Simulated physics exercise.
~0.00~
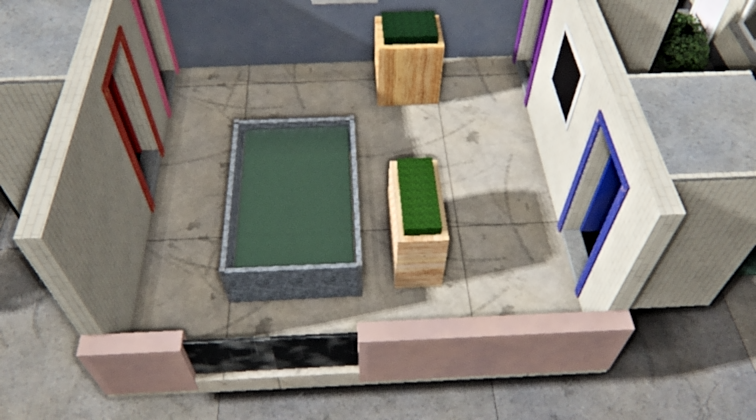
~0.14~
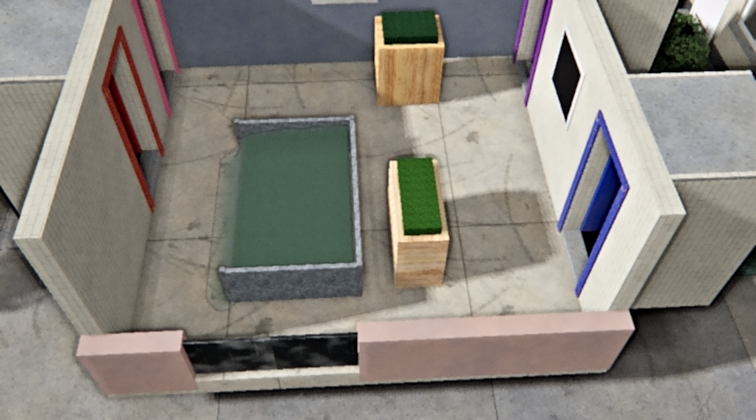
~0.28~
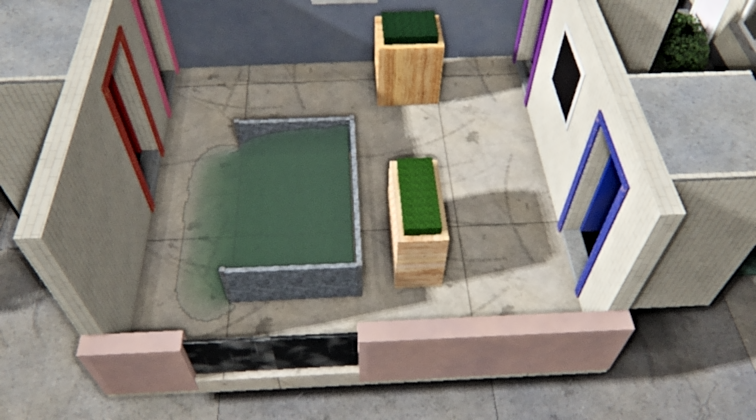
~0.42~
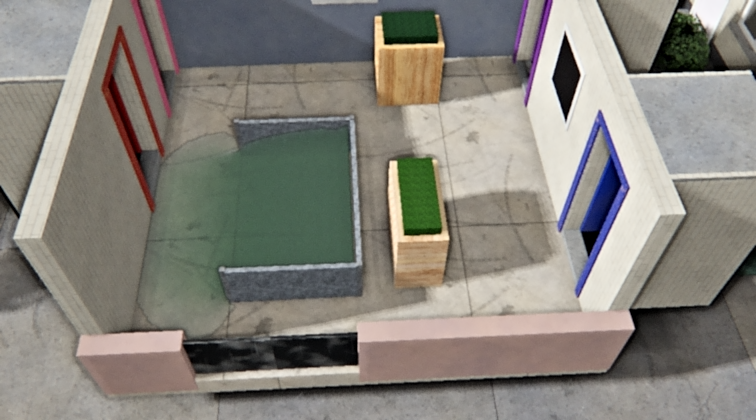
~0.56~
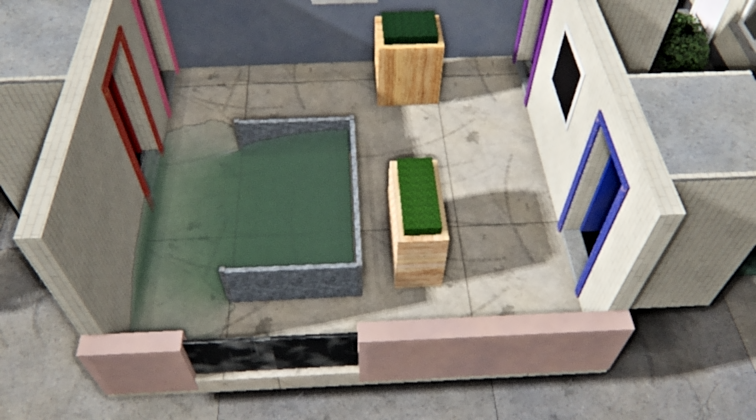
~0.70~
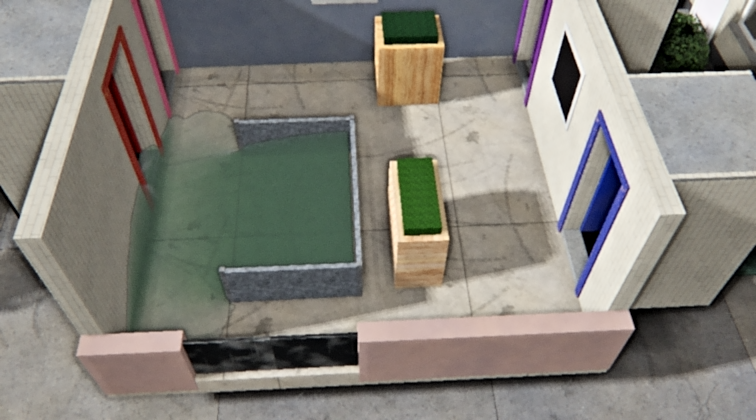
A walled yard with a cracked grey paved floor is seen from high above its low pink front wall, the camera still. A grey-rimmed tank of dark green water stands left of centre, with two wooden planters topped in green to its right, a red doorway left and a blue one right. The tank's left side vanishes, and green water spreads leftward across the paving, reaching the left wall and thinning toward the front.
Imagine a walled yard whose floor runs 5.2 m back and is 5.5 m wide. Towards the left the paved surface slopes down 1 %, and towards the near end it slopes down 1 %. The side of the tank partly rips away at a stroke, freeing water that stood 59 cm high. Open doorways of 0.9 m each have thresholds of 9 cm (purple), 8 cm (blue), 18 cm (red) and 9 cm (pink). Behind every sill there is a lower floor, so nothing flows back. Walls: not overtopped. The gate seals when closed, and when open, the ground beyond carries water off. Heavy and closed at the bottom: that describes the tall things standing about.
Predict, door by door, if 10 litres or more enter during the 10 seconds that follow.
Outcome: The purple door is going to hold within the limit; the blue door is going to break the limit; the red door is going to break the limit; the pink door is going to break the limit.
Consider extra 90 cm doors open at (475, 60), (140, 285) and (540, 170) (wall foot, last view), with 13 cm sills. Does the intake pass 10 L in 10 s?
In sequence the answers are less than that, more than that and less than that.
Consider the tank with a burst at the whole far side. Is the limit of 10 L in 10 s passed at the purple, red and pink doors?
Then: Purple beyond it, red short of it, pink beyond it.
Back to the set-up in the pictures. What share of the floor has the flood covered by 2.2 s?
Roughly 35 percent.
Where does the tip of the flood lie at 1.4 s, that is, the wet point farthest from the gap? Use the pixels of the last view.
I'd put it near pixel (178, 69) of the last picture.
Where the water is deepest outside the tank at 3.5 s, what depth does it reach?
30 cm or so.
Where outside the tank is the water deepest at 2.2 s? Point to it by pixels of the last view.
Pixel (126, 365), about.
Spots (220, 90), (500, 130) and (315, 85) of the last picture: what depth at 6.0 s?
I'd read it as roughly 9, 7 and 5 cm, in that order.
After 1.4 s water covers 25 % of the floor and is deepest (55 cm) near (126, 365); purple door not reached, blue door not reached, red door 39 cm at the sill, 74 L in, pink door 8 cm at the sill, 0 L in.
After 2.2 s water covers 35 % of the floor and is deepest (40 cm) near (126, 365); purple door not reached, blue door not reached, red door 27 cm at the sill, 144 L in, pink door 10 cm at the sill, 0 L in.
After 3.5 s water covers 60 % of the floor and is deepest (30 cm) near (579, 341); purple door not reached, blue door 12 cm at the sill, 3 L in, red door 13 cm at the sill, 159 L in, pink door 13 cm at the sill, 19 L in.
After 6.0 s water covers 95 % of the floor and is deepest (12 cm) near (189, 238); purple door 6 cm at the sill, 1 L in, blue door 9 cm at the sill, 28 L in, red door 8 cm at the sill, 160 L in, pink door 10 cm at the sill, 44 L in.
After 10.0 s water covers 95 % of the floor and is deepest (12 cm) near (355, 353); purple door 5 cm at the sill, 2 L in, blue door 5 cm at the sill, 30 L in, red door 9 cm at the sill, 160 L in, pink door 8 cm at the sill, 46 L in.
